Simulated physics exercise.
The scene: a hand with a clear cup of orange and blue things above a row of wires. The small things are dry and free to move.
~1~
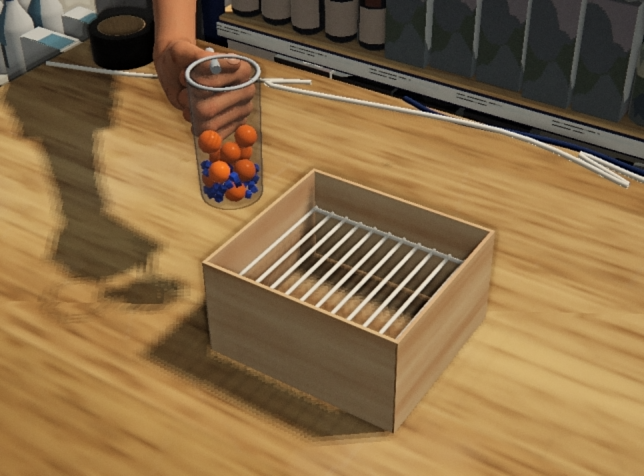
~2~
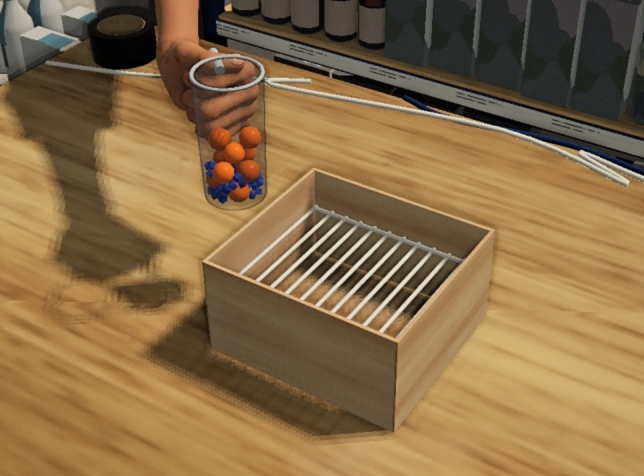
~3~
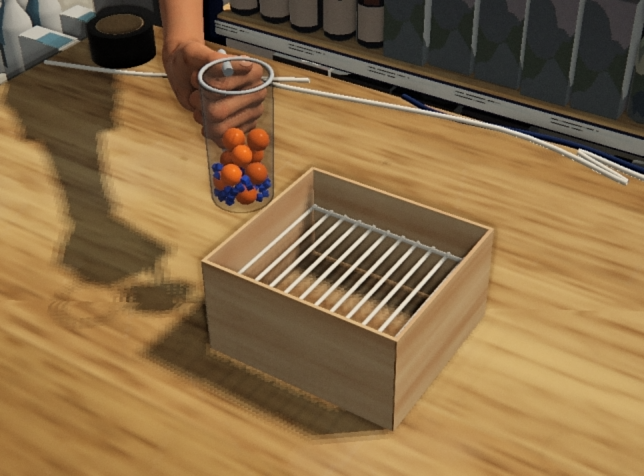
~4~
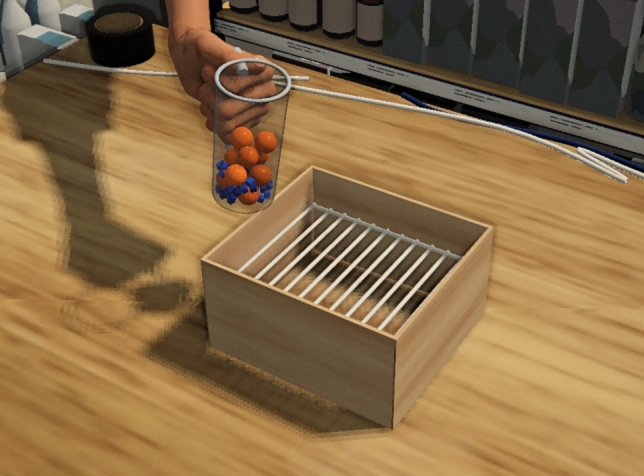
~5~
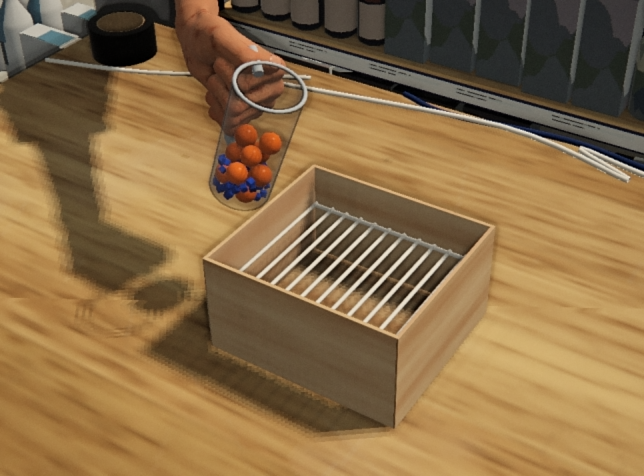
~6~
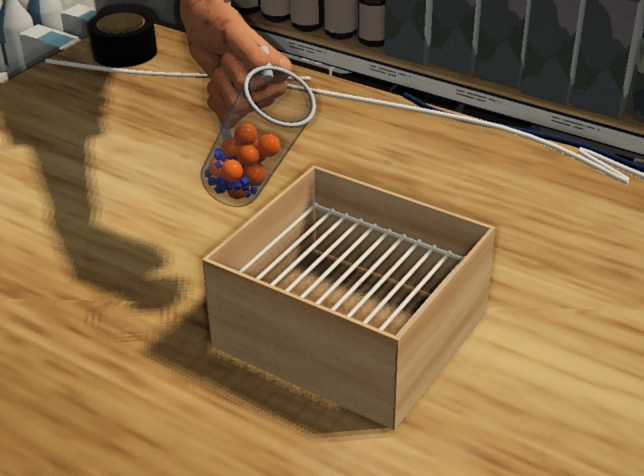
A hand holds a clear cup above a pale wooden tabletop seen from above at an angle, with dark bottles and panels along the back. The cup has larger orange balls and small blue beads inside, and to its right sits an open wooden box with a row of white wires across it. The hand shifts the cup slightly right, then tilts it rightward while the camera stays still.
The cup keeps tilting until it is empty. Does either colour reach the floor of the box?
Taking each in turn, the orange ones do not, the blue ones reach it.
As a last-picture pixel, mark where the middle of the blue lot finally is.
Close to (323, 311).
Then, 0.63 s later than the last frame, orange ones, every one in the cup; blue ones, every one in the cup.
Then, 1.18 s later than the last frame, orange ones, every one in the cup; blue ones, every one in the cup.
Then, 1.65 s later than the last frame, orange ones, every one on or over the wires; blue ones, roughly a quarter on or over the wires, the larger part under the rack.
When it is over, orange ones, every one on the wires, not one under the rack; blue ones, every one under the rack.
